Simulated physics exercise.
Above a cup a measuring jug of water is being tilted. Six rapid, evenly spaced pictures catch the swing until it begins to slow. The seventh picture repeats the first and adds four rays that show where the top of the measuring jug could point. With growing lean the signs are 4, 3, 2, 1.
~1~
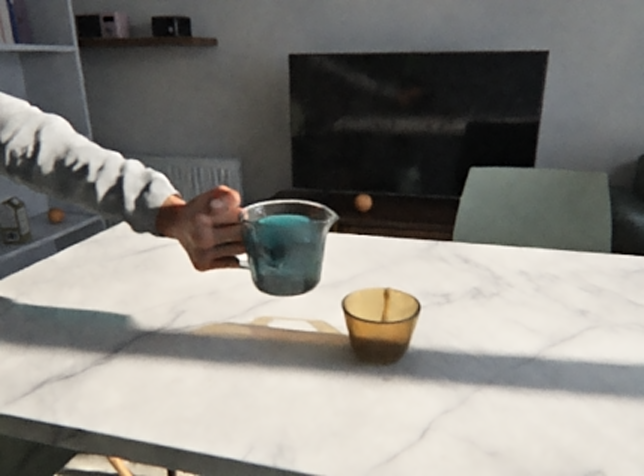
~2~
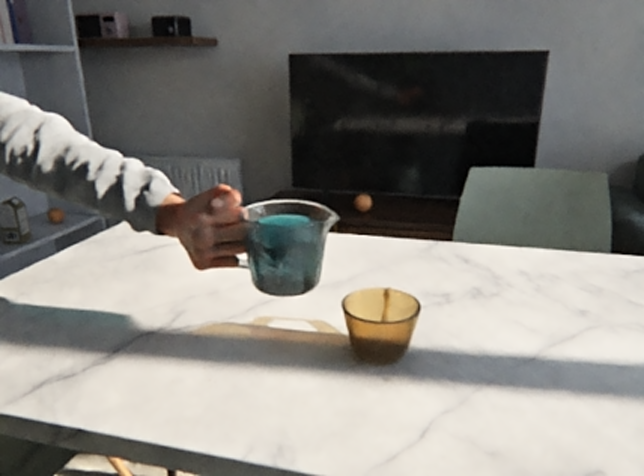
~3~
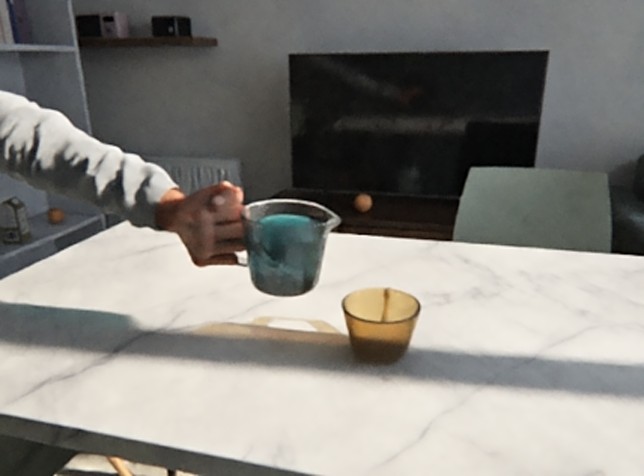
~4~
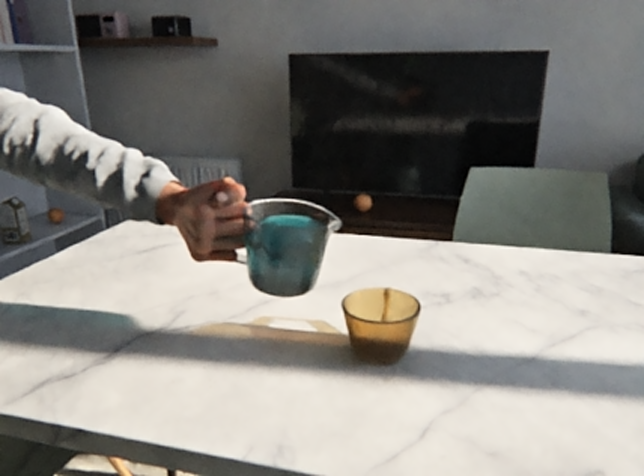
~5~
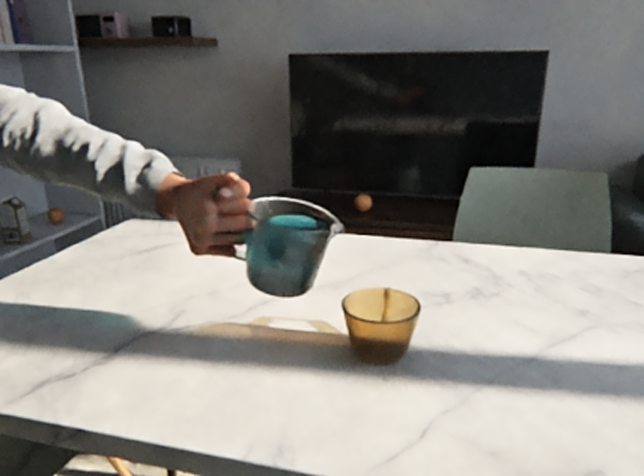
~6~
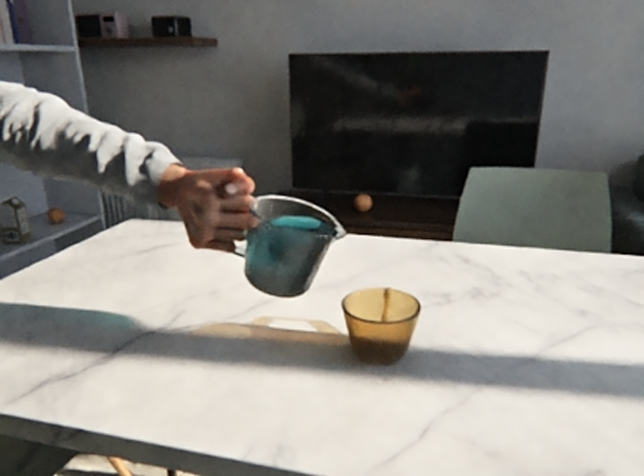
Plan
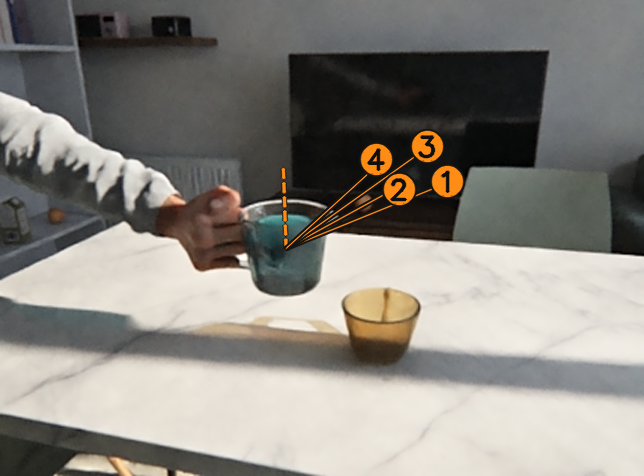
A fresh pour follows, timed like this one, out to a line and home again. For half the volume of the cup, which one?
Tilt 4.
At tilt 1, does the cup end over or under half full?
Over half.
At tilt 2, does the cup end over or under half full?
Over half.
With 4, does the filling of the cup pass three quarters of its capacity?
No, it does not.
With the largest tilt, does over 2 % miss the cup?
Yes.
In orange, 1 at (432, 188); 2 at (382, 195); 3 at (414, 157); 4 at (367, 174).
With 1, the cup ends with about 81 % of what it can hold; 12 % of the water is spilt.
With 2, the cup ends with about 79 % of what it can hold; 3 % of the water is spilt.
With 3, the cup ends with about 64 % of what it can hold.
With 4, the cup ends with about 51 % of what it can hold.
